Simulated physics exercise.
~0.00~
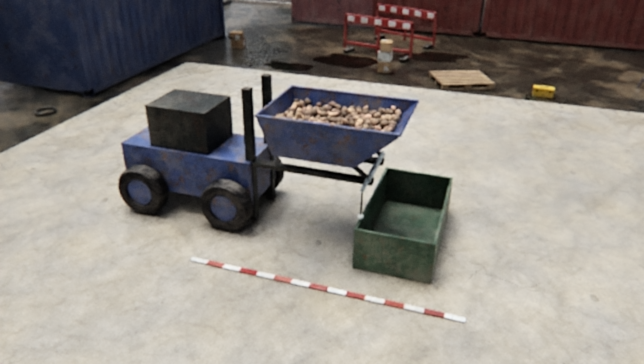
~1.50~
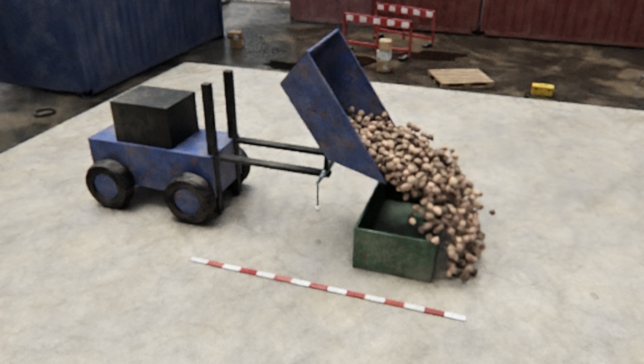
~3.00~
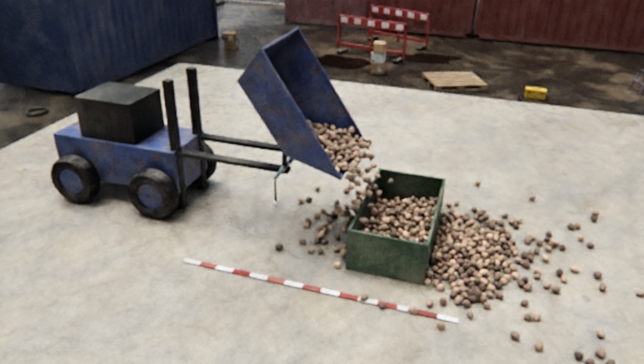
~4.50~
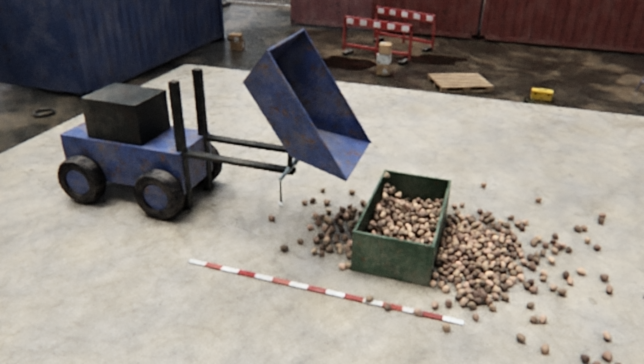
A blue skip tips brown stones into and around a green bin, ending up empty.
